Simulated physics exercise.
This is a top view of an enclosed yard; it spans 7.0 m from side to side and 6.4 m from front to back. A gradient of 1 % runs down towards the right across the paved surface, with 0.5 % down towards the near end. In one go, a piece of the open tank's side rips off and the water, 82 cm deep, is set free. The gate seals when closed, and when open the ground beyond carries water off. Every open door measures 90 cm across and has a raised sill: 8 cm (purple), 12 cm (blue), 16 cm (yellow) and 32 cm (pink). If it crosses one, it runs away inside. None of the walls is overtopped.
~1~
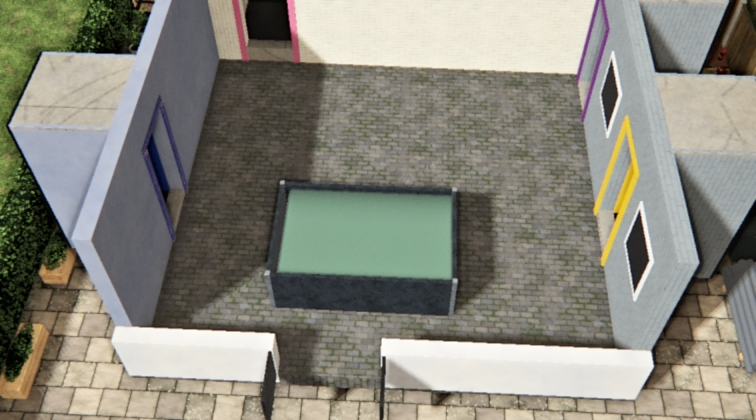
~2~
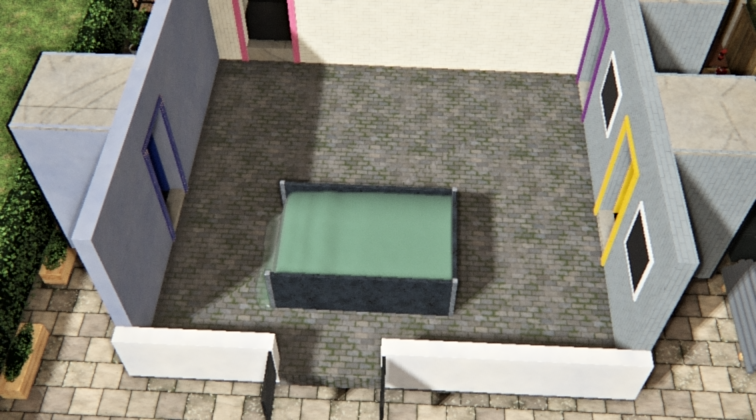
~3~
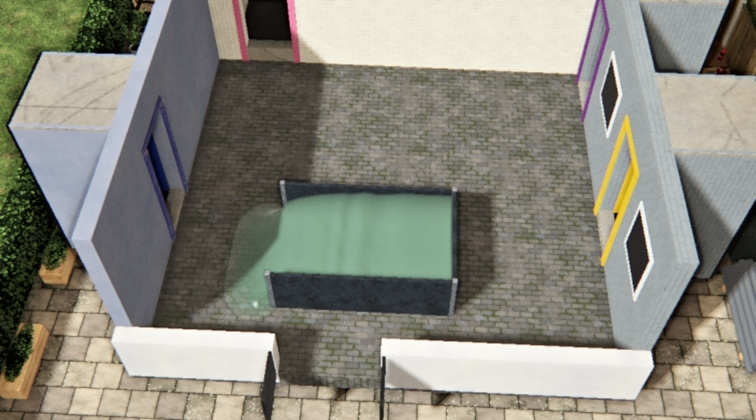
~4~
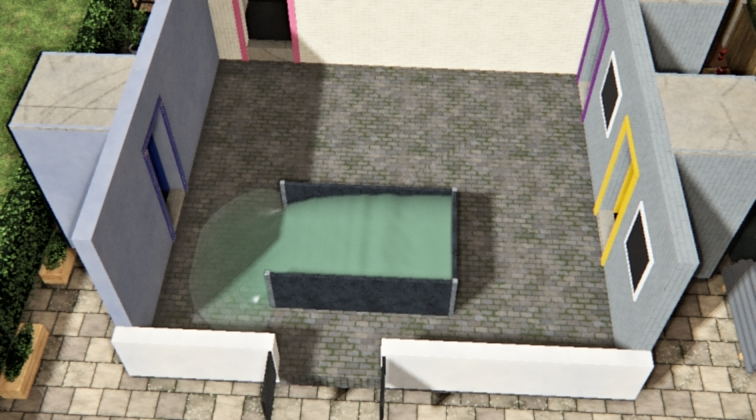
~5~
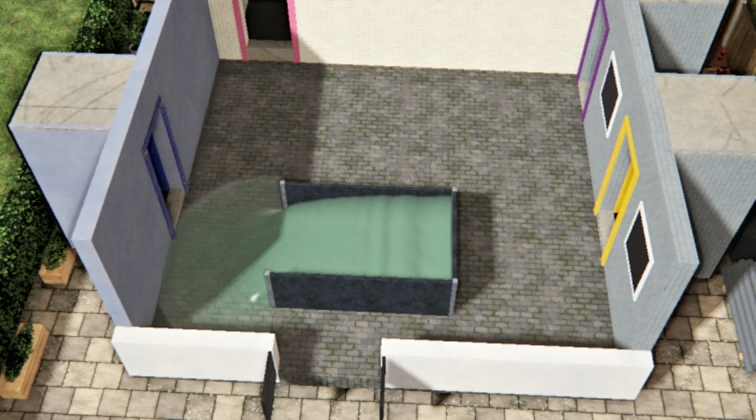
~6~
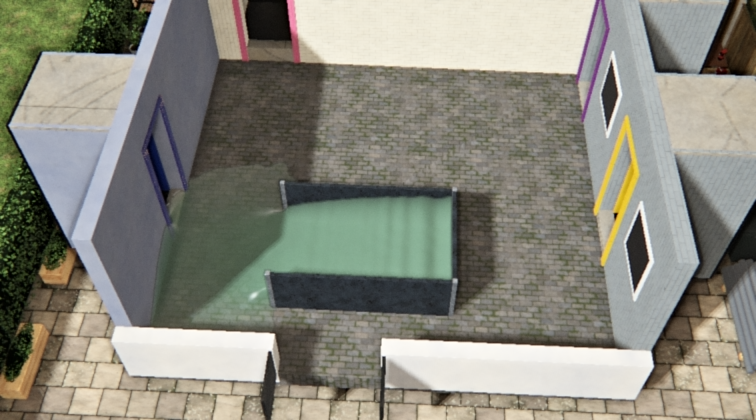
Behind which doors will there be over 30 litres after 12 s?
As I see it, at the purple door the amount will climb above the limit, at the blue door the amount will climb above the limit, at the yellow door the amount will stay short of the limit, at the pink door the amount will stay short of the limit.
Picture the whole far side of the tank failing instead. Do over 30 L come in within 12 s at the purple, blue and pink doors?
Note: Purple beyond the mark, blue short of the mark, pink short of the mark.
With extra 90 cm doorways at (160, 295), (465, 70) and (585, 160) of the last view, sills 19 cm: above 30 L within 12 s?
So, in the order given, it's beyond the mark, then shy of the mark, then shy of the mark.
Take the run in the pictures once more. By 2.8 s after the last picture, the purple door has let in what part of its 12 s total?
That works out near 0%.
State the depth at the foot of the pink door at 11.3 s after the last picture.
Around 3.5 cm deep.
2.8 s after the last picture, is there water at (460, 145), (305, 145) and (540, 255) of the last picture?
The first point is not yet hit, the second is awash and the third is not yet hit.
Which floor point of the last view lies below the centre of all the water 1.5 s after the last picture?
I'd put it close to (273, 257).
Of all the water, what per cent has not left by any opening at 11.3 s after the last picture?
I'd say close to 78 percent is still there.
Then, 0.7 s after the last picture water covers 20 % of the floor and is deepest (58 cm) near (146, 351); purple door not reached, blue door 39 cm at the sill, 101 L in, yellow door not reached, pink door not reached.
Then, 1.5 s after the last picture water covers 25 % of the floor and is deepest (52 cm) near (149, 340); purple door not reached, blue door 37 cm at the sill, 255 L in, yellow door not reached, pink door not reached.
Then, 2.8 s after the last picture water covers 50 % of the floor and is deepest (29 cm) near (146, 351); purple door not reached, blue door 24 cm at the sill, 402 L in, yellow door not reached, pink door 22 cm at the sill, 0 L in.
Then, 6.3 s after the last picture water covers 90 % of the floor and is deepest (17 cm) near (575, 96); purple door 17 cm at the sill, 28 L in, blue door 8 cm at the sill, 444 L in, yellow door 5 cm at the sill, 0 L in, pink door 11 cm at the sill, 0 L in.
Then, 11.3 s after the last picture water covers 100 % of the floor and is deepest (13 cm) near (526, 371); purple door 10 cm at the sill, 131 L in, blue door 3 cm at the sill, 444 L in, yellow door 11 cm at the sill, 0 L in, pink door 3 cm at the sill, 0 L in.
